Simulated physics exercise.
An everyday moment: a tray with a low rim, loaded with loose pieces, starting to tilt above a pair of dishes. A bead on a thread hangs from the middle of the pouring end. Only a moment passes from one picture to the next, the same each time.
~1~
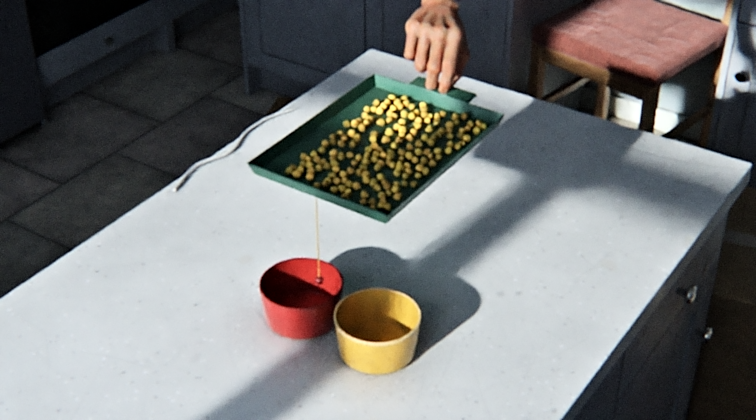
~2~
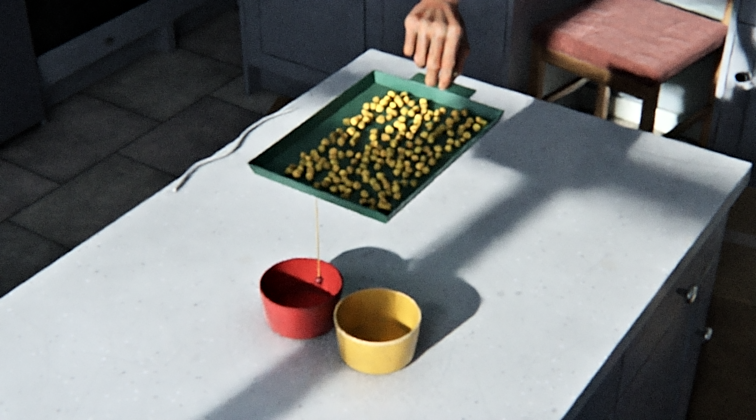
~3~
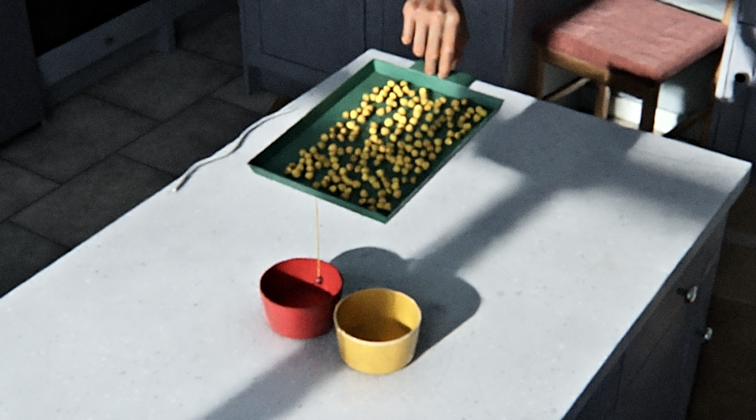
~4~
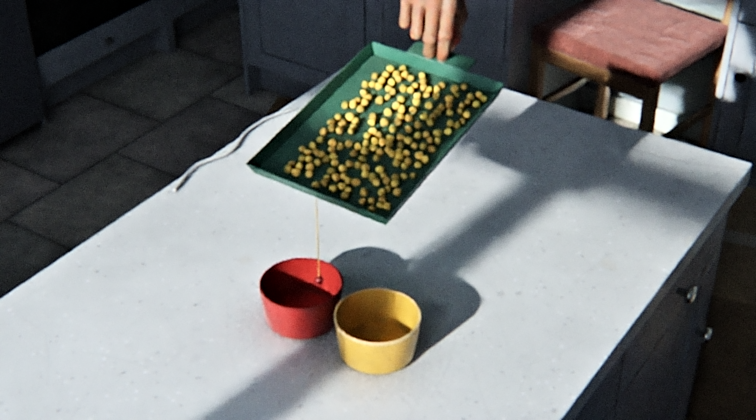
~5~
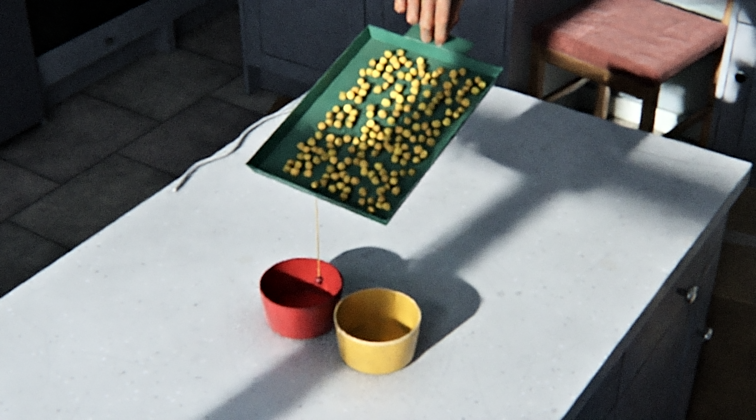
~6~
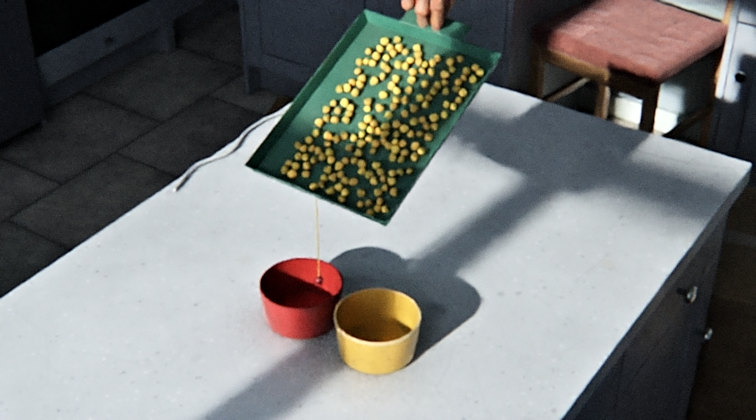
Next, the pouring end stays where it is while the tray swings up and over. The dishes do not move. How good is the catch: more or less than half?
Together they catch less than half.
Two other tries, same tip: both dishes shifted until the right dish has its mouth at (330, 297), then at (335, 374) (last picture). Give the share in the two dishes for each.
Roughly 20 per cent, and 20 per cent.
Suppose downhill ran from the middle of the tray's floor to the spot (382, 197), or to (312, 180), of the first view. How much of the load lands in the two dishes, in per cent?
The first gives 90 %, the second 30 %.
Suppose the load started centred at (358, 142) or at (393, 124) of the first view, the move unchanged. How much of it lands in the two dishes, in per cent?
The first gives 30 %, the second 20 %.
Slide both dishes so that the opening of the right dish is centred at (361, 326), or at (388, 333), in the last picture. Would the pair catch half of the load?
In turn: More than half; more than half.
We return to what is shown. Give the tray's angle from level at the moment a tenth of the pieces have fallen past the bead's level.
At about 80°.
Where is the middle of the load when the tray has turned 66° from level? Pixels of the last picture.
Close to (337, 194).
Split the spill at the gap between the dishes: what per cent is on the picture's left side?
Near 80 %.
Just after the last frame, tray tipped steeply; almost all on the tray; about a tenth in the air.
A moment on, tray tipped past a quarter turn; about a tenth on the tray; about a tenth in the right dish; about a tenth in the left dish; roughly a third outside both; roughly a quarter in the air.
Further on, tray tipped past a quarter turn; roughly a quarter in the right dish; about a tenth in the left dish; roughly two thirds outside both.
When it is over, tray tipped past a quarter turn; roughly a quarter in the right dish; about a tenth in the left dish; roughly two thirds outside both.
